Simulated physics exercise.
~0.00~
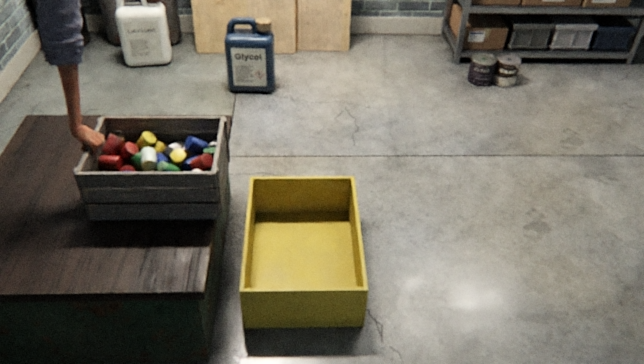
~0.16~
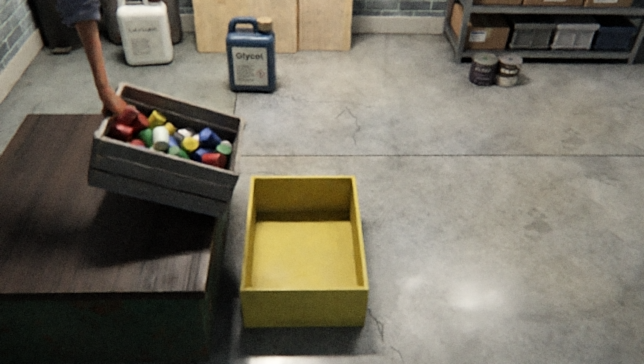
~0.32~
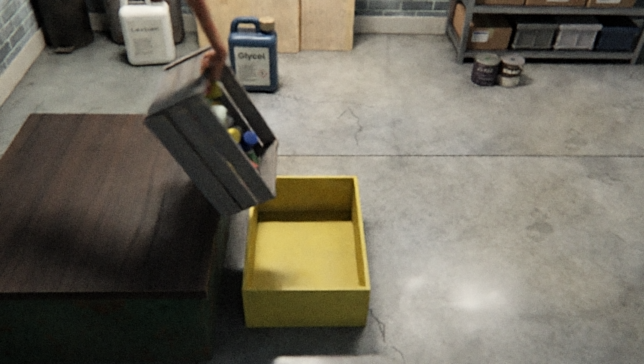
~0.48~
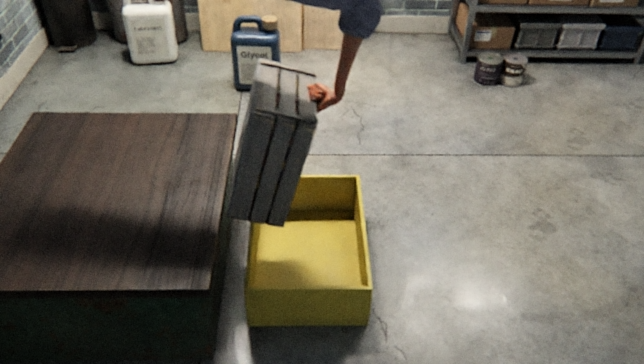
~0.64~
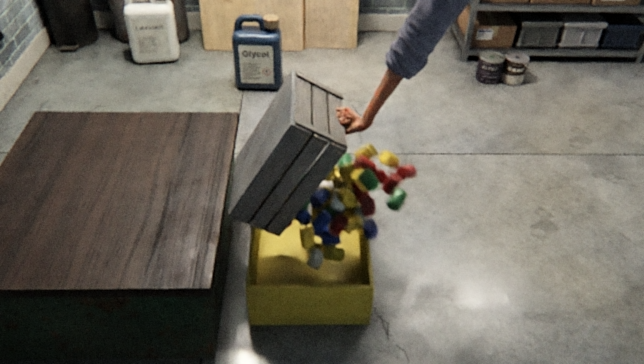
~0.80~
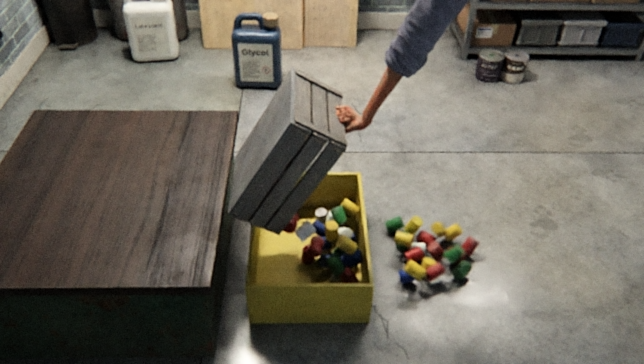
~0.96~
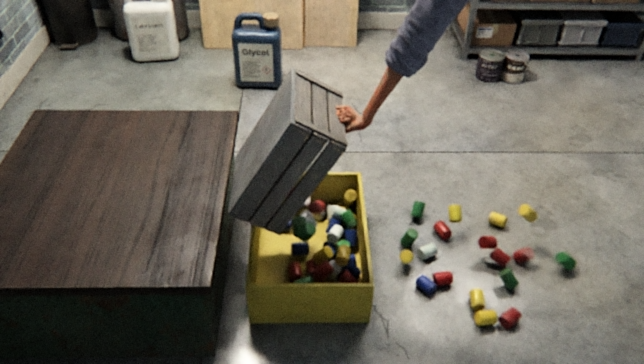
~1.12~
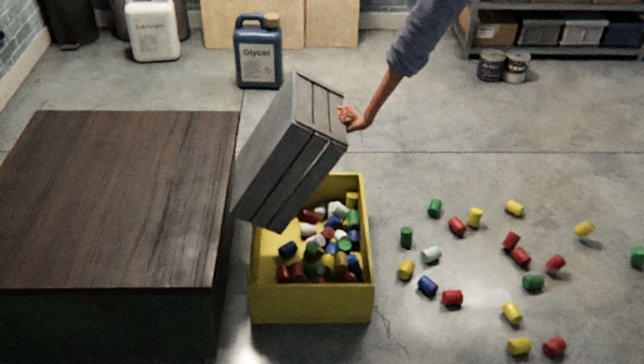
A hand tipped a grey crate of colourful little jars off a dark bench and over a yellow box, spilling them out in a rush; most landed inside, but a good number overshot and rolled across the concrete floor to the right.
